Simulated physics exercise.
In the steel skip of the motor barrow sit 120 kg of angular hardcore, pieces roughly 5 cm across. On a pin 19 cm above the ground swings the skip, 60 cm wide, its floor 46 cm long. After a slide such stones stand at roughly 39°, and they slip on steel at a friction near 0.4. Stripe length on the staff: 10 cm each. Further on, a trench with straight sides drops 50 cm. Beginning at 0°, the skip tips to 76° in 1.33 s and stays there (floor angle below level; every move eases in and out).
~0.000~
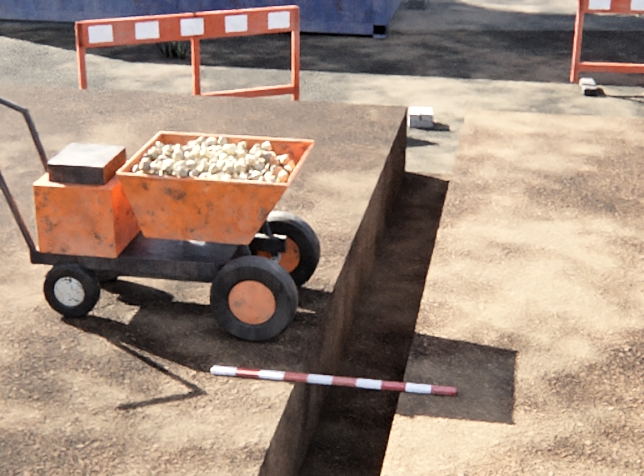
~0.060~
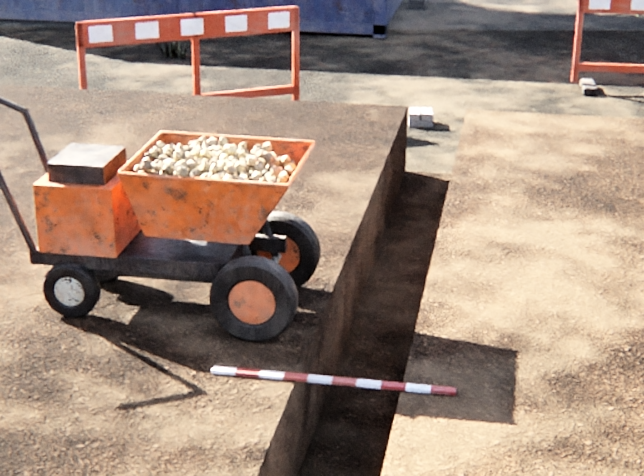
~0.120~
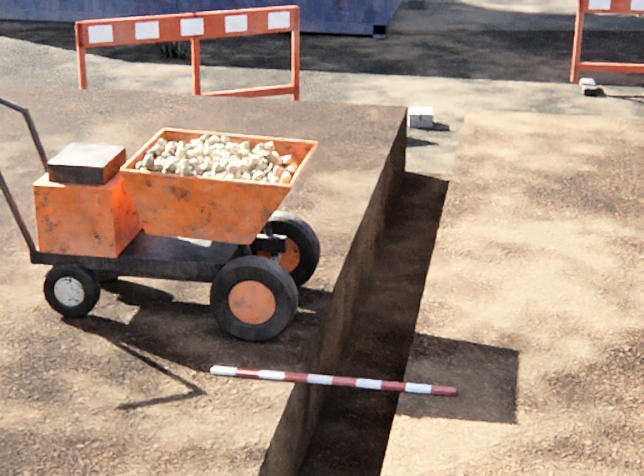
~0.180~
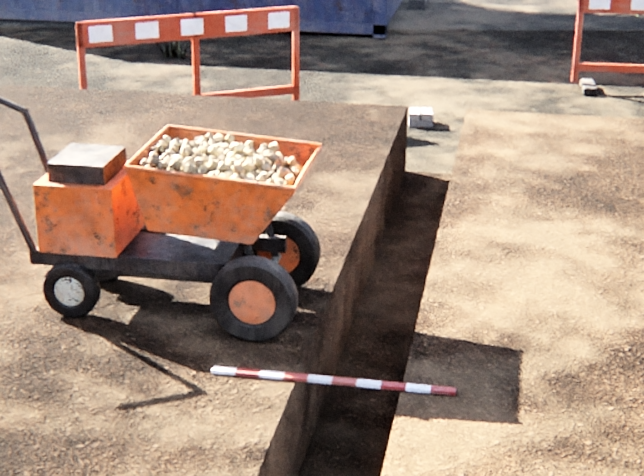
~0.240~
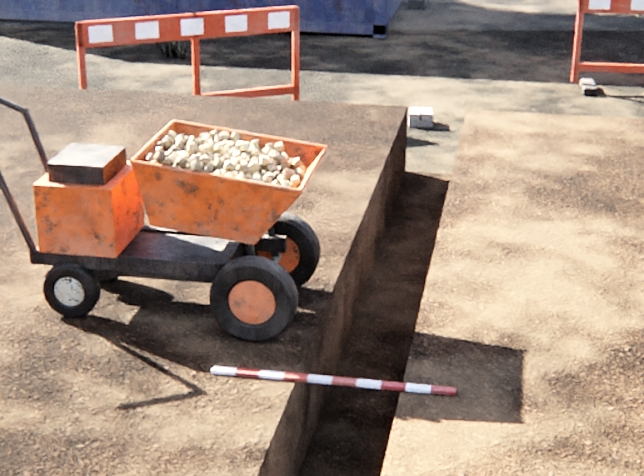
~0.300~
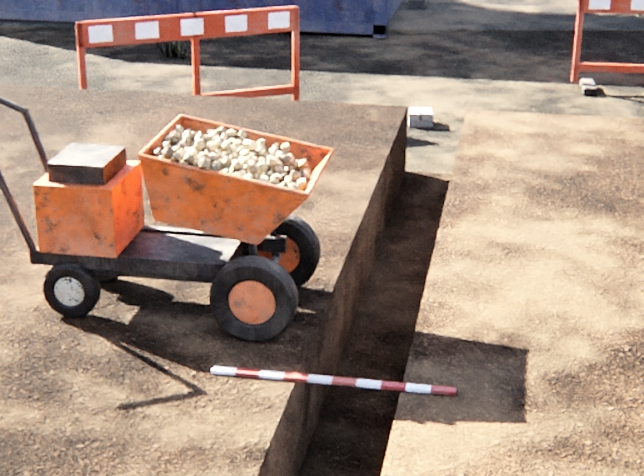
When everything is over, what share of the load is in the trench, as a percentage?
Close to 55 in a hundred.
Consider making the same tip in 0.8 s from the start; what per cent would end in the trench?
Then roughly 45 percent.
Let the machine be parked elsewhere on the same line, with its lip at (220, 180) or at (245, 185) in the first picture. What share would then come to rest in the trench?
I'd say some 90 per cent and some 85 per cent.
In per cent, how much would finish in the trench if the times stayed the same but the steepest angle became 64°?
It would be close to 15 percent.
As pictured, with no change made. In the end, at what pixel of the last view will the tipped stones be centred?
Roughly at (403, 398).
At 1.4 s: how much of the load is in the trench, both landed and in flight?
About 10%.
After 1.0 s the floor is at 64°; 99 % in the skip, 1 % in the trench; the foremost stones are at (400, 271).
After 1.4 s the floor is at 76°; 66 % in the skip, 8 % in the trench, 26 % past the trench; the foremost stones are at (513, 331).
After 1.8 s the floor is at 76°; 46 % in the skip, 19 % in the trench, 35 % past the trench; the foremost stones are at (591, 327).
After 3.7 s the floor is at 76°; 11 % in the skip, 55 % in the trench, 34 % past the trench; the foremost stones are at (605, 328).
